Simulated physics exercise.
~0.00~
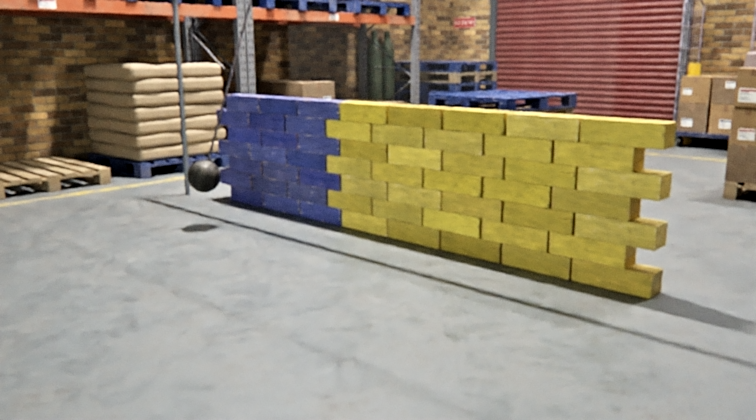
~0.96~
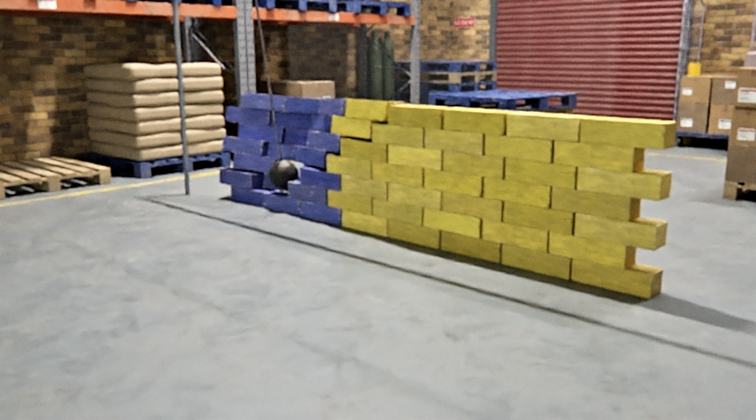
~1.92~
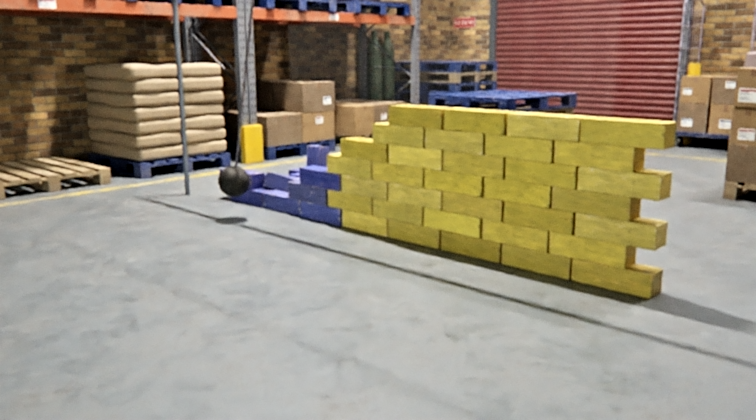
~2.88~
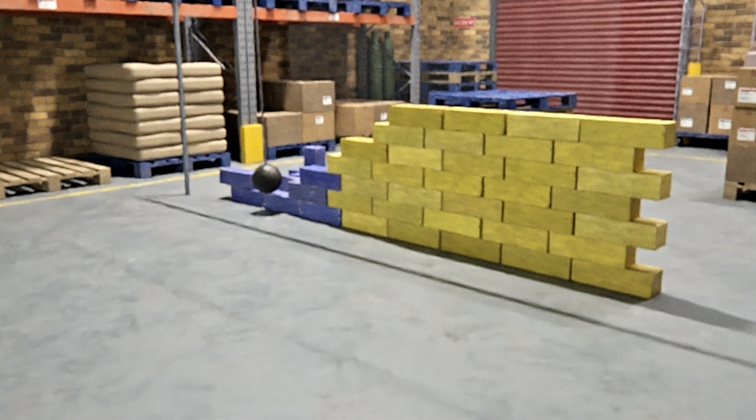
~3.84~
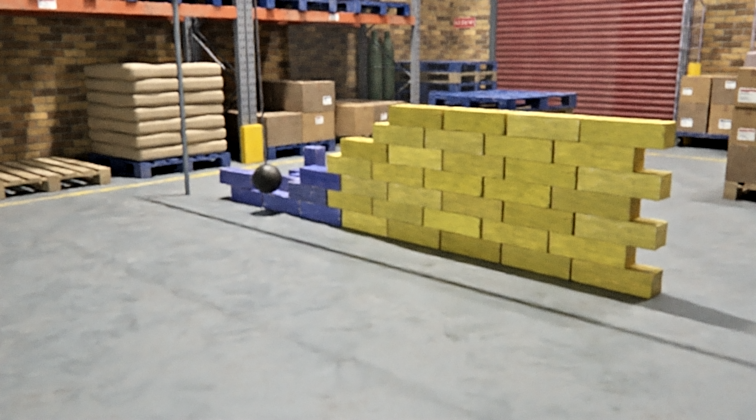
A dark iron ball hangs at the left end of a long, low wall of staggered timber blocks, blue at the left and yellow to the right, seen at an angle by a still camera in a warehouse. Behind stand stacked sacks, pallets, racking, cartons and a red shutter. The ball swings right into the blue section, pushing blocks out of line. Most of the blue part collapses, leaving a low, stepped remnant, as the ball swings back left. It moves right again and ends in front of the remaining blue blocks, while most of the yellow wall still stands.
